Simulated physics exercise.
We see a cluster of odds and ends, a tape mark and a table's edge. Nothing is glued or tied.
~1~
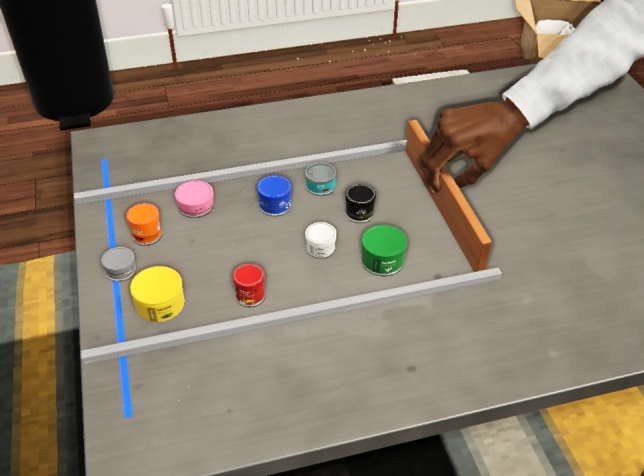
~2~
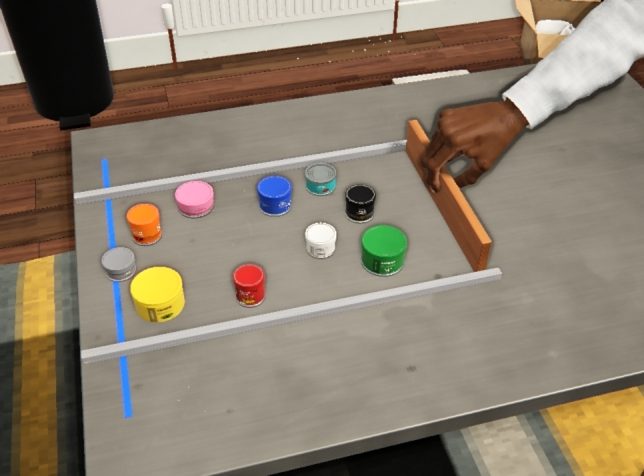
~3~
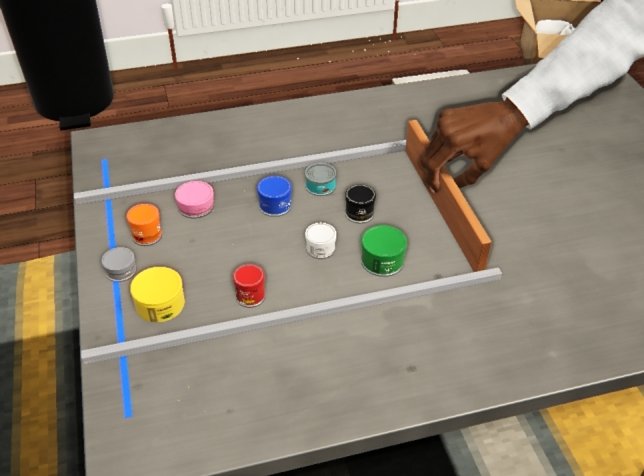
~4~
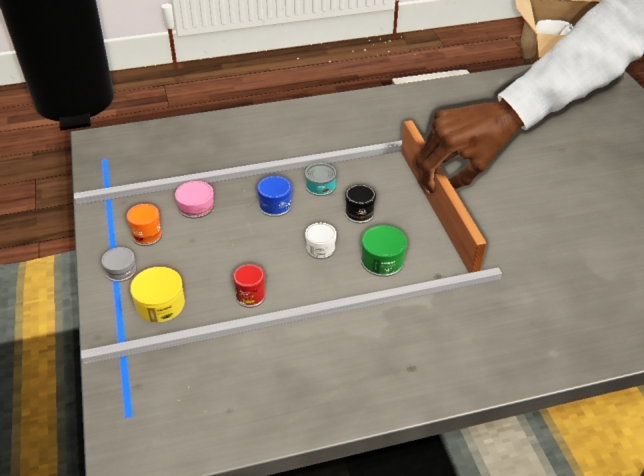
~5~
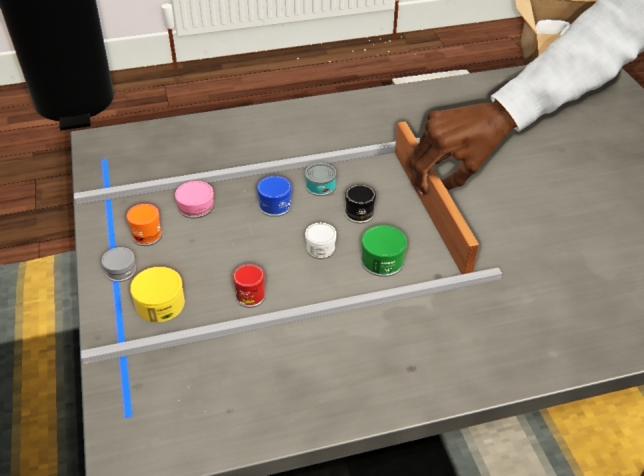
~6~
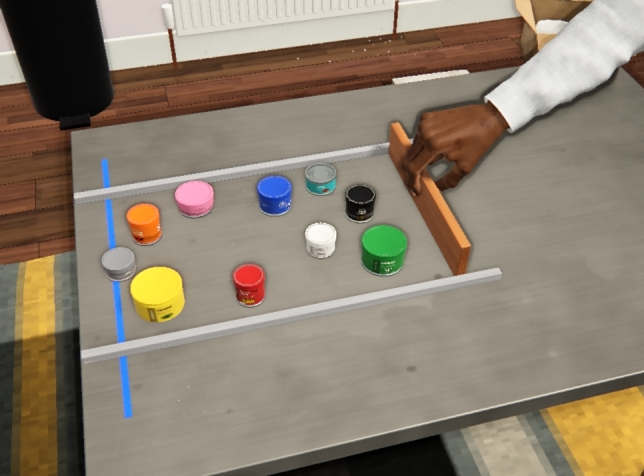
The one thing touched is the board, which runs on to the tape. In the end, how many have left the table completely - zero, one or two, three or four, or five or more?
In the end, three or four have left it.
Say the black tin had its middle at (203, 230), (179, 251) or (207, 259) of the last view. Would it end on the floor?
Results in order - still up; still up; down.
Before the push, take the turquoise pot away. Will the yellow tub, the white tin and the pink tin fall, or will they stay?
Yellow tub - gone, white tin - safe, pink tin - safe.
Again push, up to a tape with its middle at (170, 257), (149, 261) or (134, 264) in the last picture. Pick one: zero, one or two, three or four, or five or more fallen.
In order: No fall at all, none, just one or two.
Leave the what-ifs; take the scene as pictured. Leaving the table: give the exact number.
The total is 4.
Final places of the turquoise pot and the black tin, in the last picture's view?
In the last picture they sit at about (92, 207) and about (96, 251).
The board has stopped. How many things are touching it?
At rest, 6 are in contact.
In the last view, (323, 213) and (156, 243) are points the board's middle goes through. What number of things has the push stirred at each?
That makes 5 at the first spot and 10 at the second.
A little later, none off yet; grey tin at rest near (119, 265); orange tin at rest near (145, 225); yellow tub at rest near (158, 295).
When it is over, the number that fall off is three or four; down, pink tin, yellow tub, orange tin and grey tin.
